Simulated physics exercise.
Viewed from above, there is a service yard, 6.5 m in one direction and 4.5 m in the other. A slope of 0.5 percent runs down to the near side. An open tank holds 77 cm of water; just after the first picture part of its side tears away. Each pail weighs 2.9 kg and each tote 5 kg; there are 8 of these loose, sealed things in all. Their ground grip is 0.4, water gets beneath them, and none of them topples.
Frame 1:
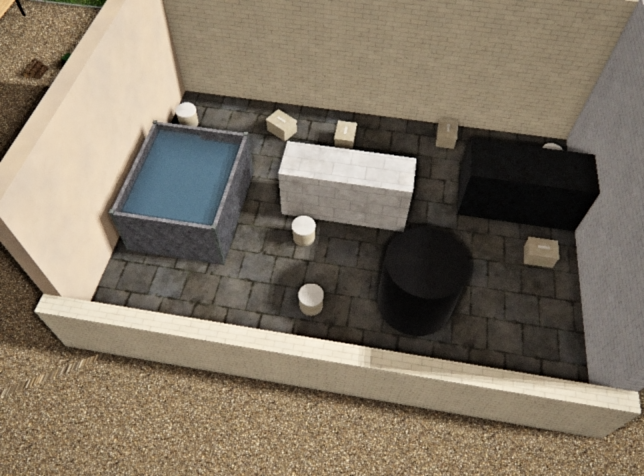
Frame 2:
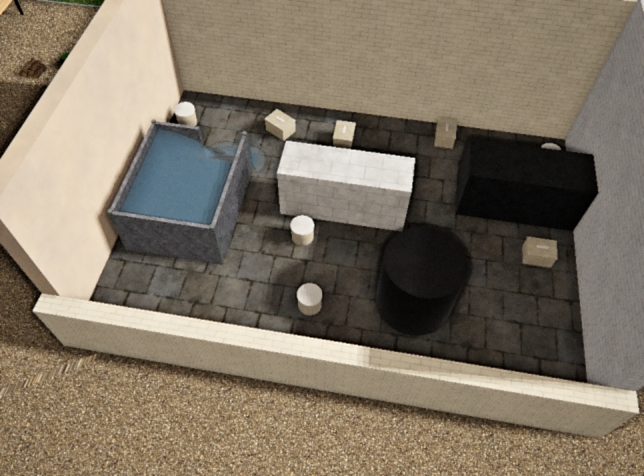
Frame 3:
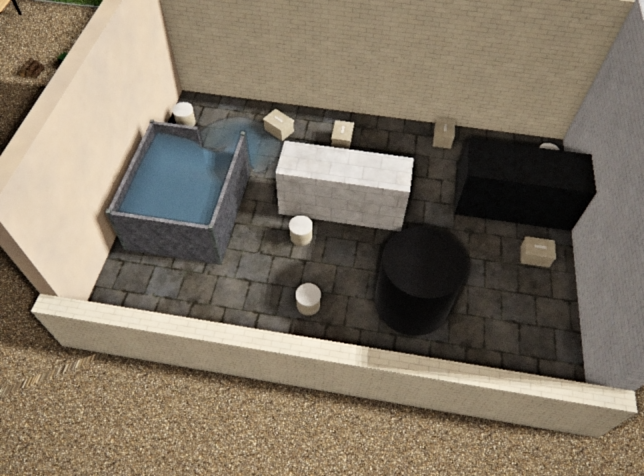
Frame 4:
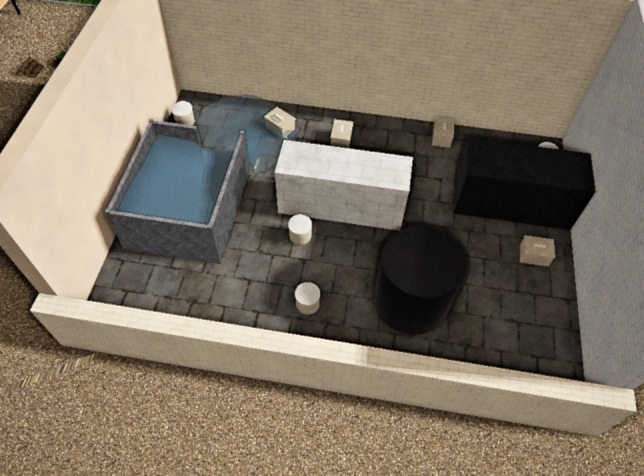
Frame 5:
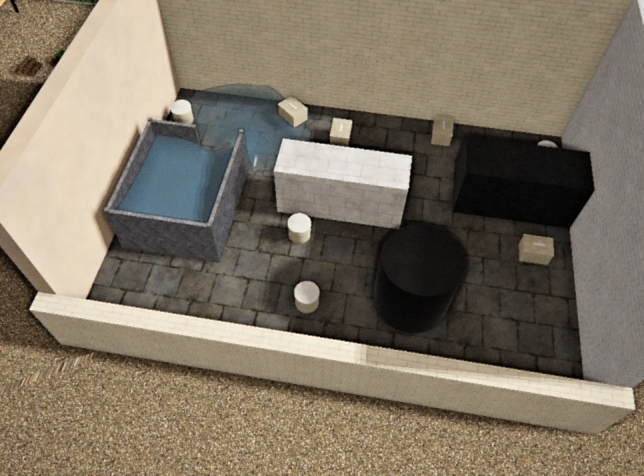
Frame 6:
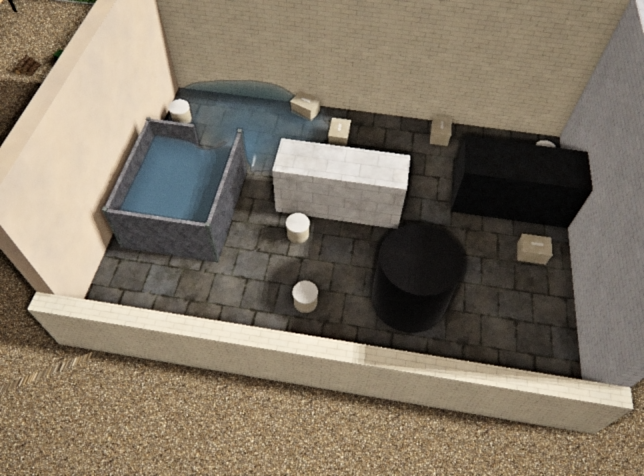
In a walled yard paved with dark stone, an open tank of blue water stands at the left among pale and black blocks. Part of its side gives way at the back right corner, and water spreads across the paving behind it, pushing one small pale box rightward along the back wall.
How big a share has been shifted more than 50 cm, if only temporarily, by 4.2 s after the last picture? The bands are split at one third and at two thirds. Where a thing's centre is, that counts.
It falls between one and two thirds.
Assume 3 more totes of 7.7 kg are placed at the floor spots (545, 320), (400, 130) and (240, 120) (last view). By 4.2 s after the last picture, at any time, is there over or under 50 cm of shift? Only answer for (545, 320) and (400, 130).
In turn: Short of it, past it.
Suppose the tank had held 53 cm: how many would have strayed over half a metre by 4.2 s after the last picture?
Result: 4.
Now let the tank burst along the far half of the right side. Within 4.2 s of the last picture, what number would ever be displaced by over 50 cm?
The answer would then be 6.
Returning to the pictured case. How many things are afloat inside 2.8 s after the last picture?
That would be 4 of them.
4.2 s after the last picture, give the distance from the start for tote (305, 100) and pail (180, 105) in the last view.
Going in order, that's 350 cm for one and 60 cm for the other.
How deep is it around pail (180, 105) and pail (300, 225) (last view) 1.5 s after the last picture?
I'd estimate 15 cm for the first and 0 cm for the second.
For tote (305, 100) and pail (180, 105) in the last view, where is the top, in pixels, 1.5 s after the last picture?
Somewhere about (486, 157) and (199, 134).
Then, 0.4 s after the last picture 1 of 8 are over 50 cm from their spots; 1 afloat.
Then, 1.5 s after the last picture 4 of 8 are over 50 cm from their spots; 1 afloat.
Then, 2.8 s after the last picture 4 of 8 are over 50 cm from their spots; 4 afloat.
Then, 4.2 s after the last picture 4 of 8 are over 50 cm from their spots, and 4 have been at some point; 4 afloat.
